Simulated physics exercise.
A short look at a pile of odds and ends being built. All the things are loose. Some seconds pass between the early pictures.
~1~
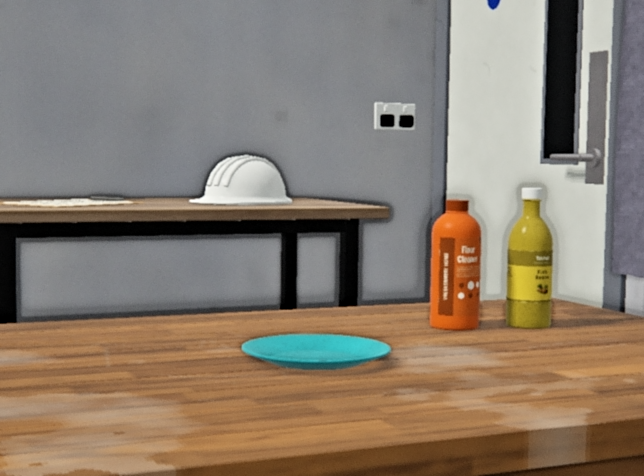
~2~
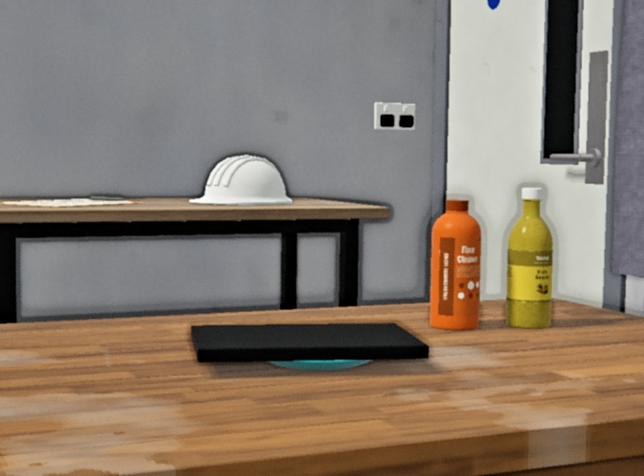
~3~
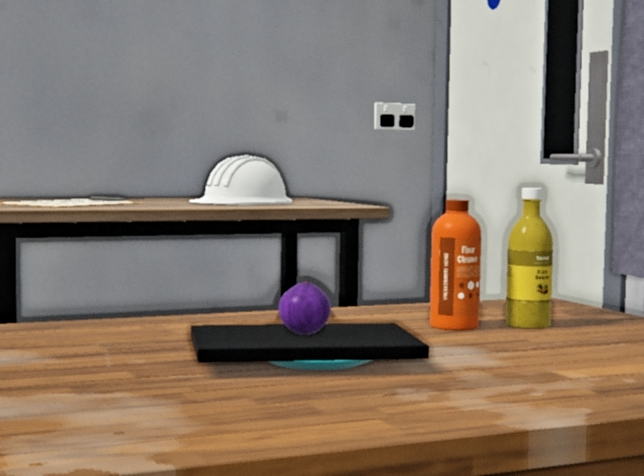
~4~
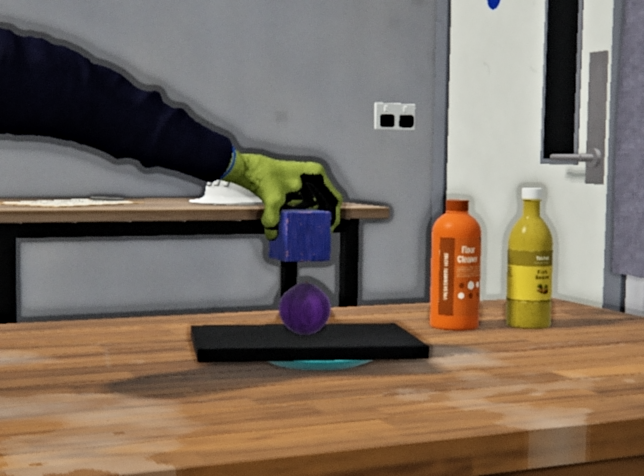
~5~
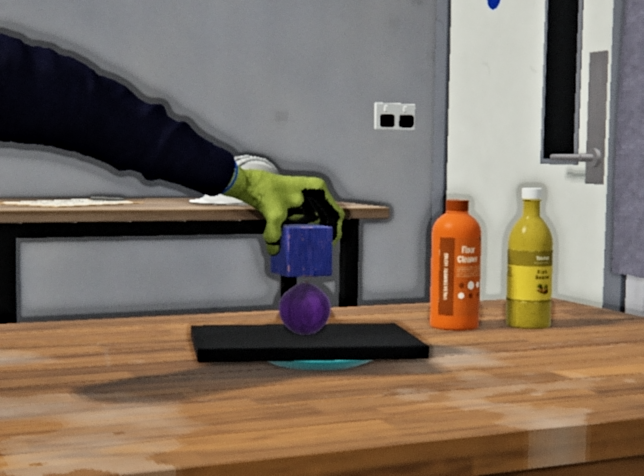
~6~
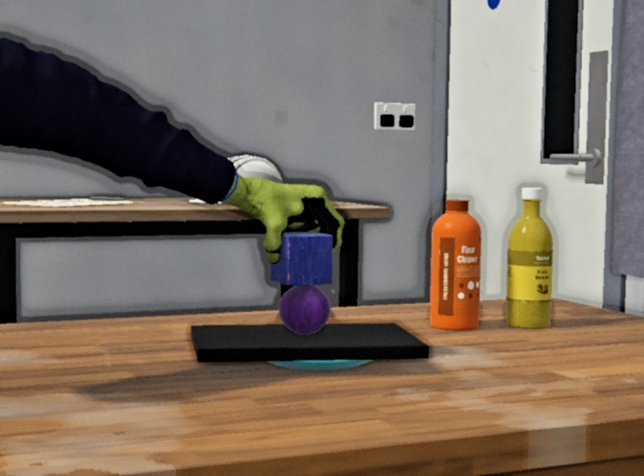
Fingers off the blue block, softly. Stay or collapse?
Outcome: The pile gives way.
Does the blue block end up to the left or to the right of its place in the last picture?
To the left.
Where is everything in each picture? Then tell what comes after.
In the first picture, the last thing is not in view yet; turquoise plate (316, 354).
In the second picture, the last thing is not in view yet.
In the third picture, the last thing is not in view yet; yellow bottle (530, 257).
In the fourth picture, coming down; blue block (300, 235); orange bottle (456, 264).
In the fifth picture, coming down; blue block (301, 250); black board (304, 341).
In the sixth picture, set down, still held; blue block (301, 258).
Then, 0.50 s after the last picture, blue block now fallen.
Then, 0.70 s after the last picture, things are still on the move.
Then, 1.60 s after the last picture, nothing new.
At rest, fallen, blue block; the other 5 in place. Seen from the same camera at the end, blue block near (104, 354). The pile loses its balance.
